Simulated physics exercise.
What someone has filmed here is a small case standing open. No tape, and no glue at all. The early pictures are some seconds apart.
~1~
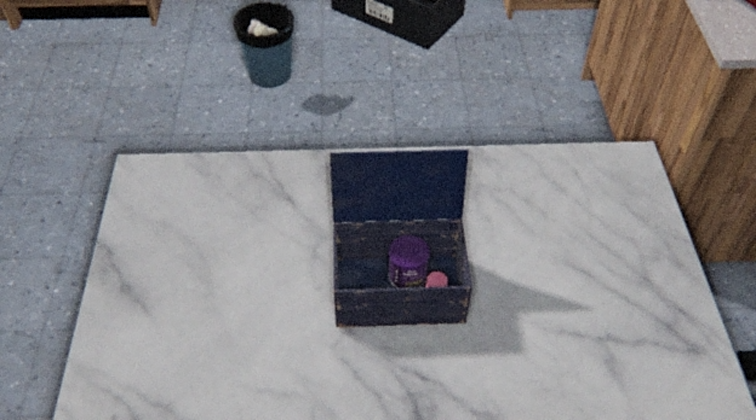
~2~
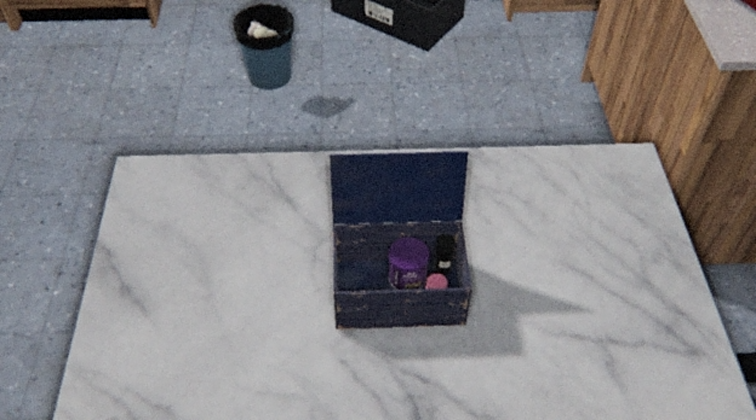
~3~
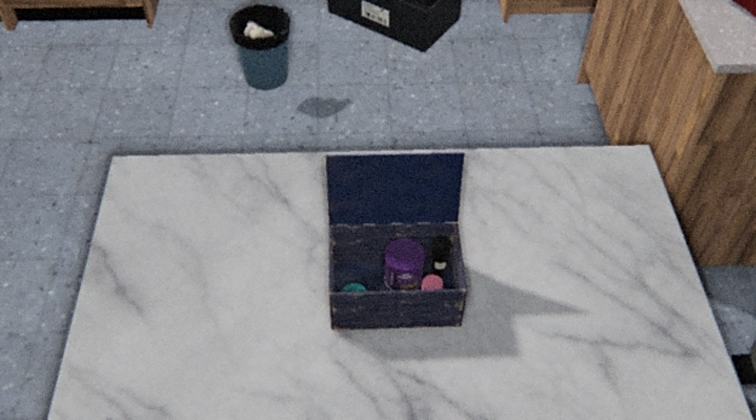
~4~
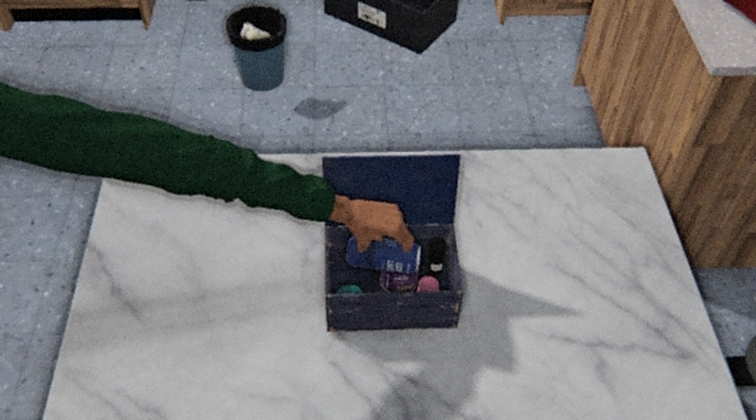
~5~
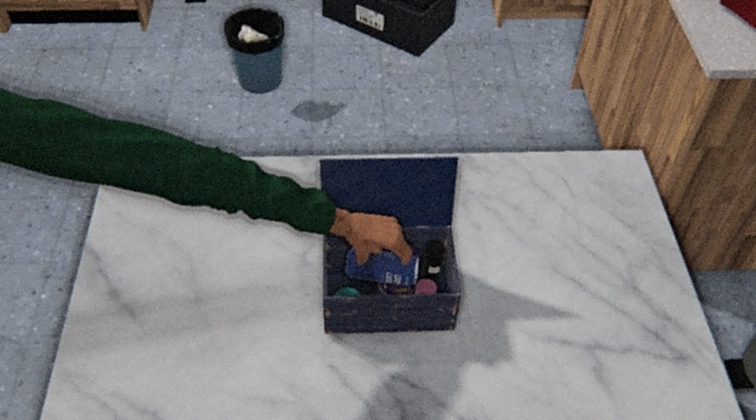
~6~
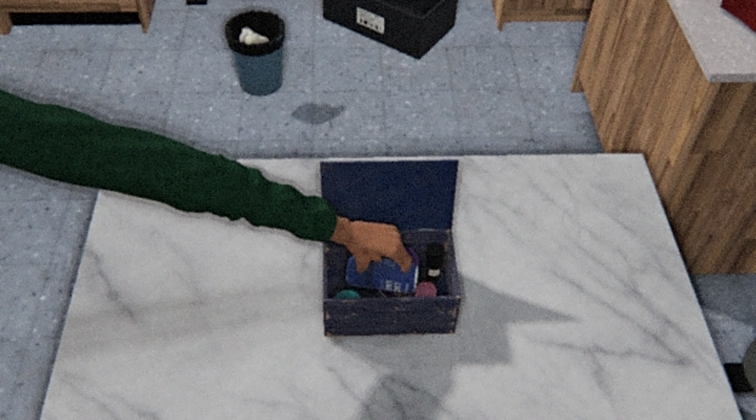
A green-sleeved arm reaching in from the left and lowering a blue can into an open case holding small containers.
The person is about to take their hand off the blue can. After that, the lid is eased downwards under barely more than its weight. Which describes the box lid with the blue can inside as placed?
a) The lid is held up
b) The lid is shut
b.
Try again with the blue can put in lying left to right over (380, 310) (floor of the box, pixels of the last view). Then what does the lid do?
Note: It lowers fully.
Then, 0.60 s after the last picture, blue can rolled about its own width near (370, 294).
Then, 1.50 s after the last picture, lid 65° above the rim; blue can rolled about its own width near (369, 294).
Then, 1.90 s after the last picture, lid 25° above the rim; blue can rolled about its own width near (369, 294).
At rest, lid shut; moved from the start, blue can; the other 4 in place. Seen from the same camera at the end, blue can near (370, 293).
